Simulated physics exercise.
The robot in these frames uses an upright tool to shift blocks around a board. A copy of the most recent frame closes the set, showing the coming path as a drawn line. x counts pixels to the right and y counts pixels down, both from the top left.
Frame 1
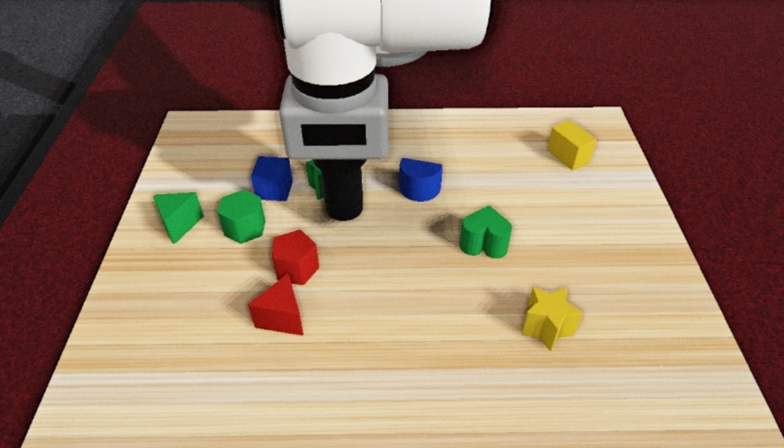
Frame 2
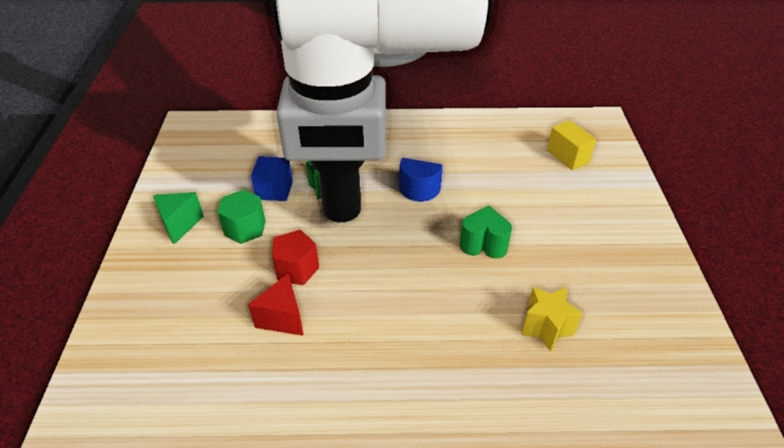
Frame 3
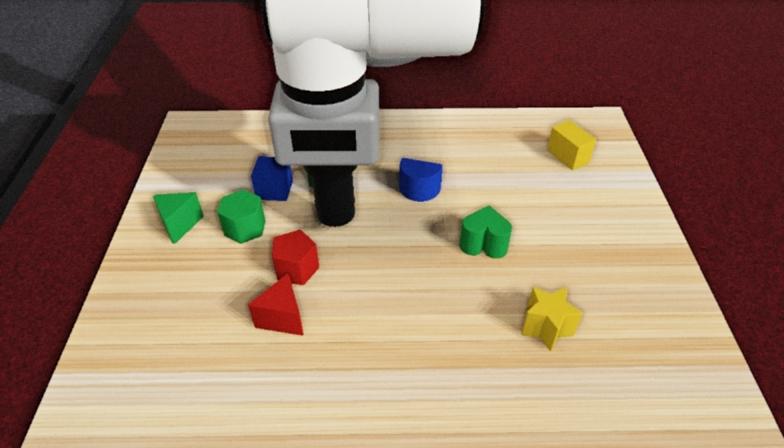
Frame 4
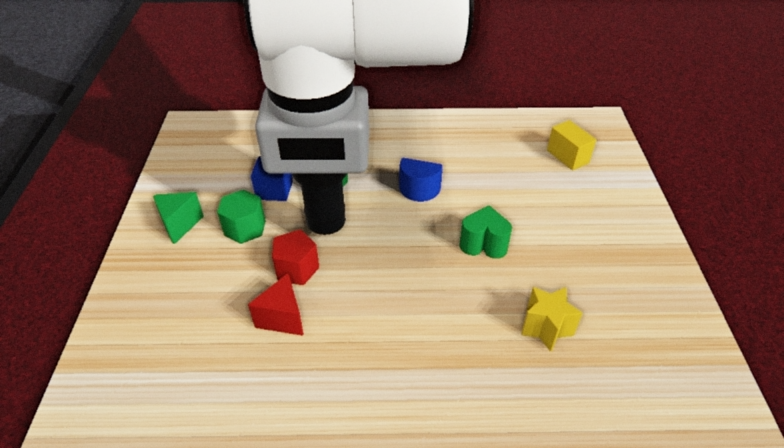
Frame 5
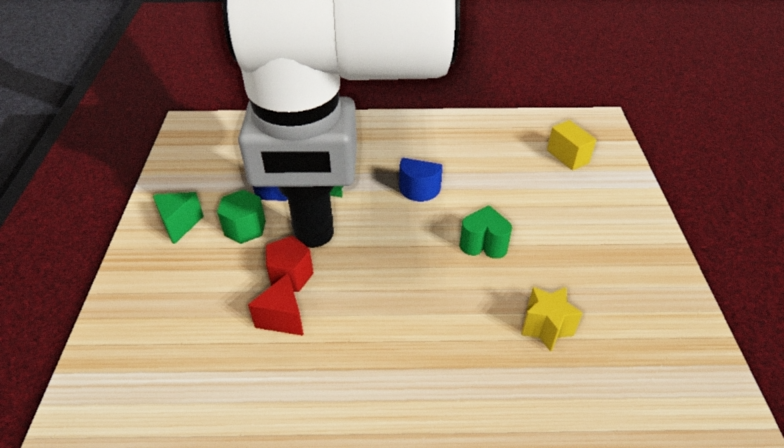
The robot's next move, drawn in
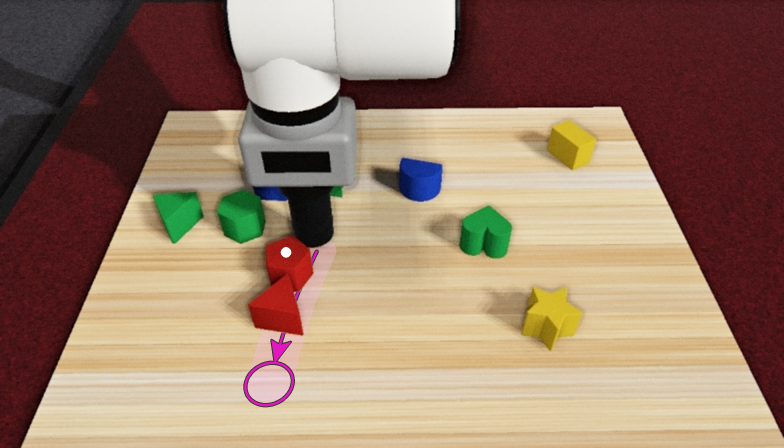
A robot arm's black upright tool moves slowly left and toward the viewer across a wooden board of coloured blocks, then nudges the red pentagonal block slightly toward the red triangle while the other blocks stay still.
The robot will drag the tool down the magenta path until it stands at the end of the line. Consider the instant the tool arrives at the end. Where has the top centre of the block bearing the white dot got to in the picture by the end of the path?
I'd place it at (239, 296), taking the centre of its top.
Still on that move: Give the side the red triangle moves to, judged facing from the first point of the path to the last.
Goes right.
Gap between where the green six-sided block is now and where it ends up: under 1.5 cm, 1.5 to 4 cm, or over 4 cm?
Below 1.5 cm.
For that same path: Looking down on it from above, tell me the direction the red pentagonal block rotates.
It rotates clockwise.
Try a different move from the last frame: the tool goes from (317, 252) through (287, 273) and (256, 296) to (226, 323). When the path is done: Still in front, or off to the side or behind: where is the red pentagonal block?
My guess is it keeps its place ahead of the tool.
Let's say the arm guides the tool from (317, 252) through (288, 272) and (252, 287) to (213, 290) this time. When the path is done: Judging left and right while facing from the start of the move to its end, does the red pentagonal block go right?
My answer is no.
Path on the board, from (317, 252) via (291, 311), ending at (269, 383); the dot is on the red pentagonal block.
The first path, step by step. One third of the way, tool (296, 273); red triangle (261, 327), turned 45° anticlockwise; red pentagonal block (255, 285), turned 25° clockwise.
Two thirds of the way, tool (279, 318); red triangle (250, 339), turned 45° anticlockwise; red pentagonal block (239, 296), turned 55° clockwise.
At the end, tool (264, 367); green six-sided block in place; red triangle (221, 380); red pentagonal block (239, 296), turned 55° clockwise.
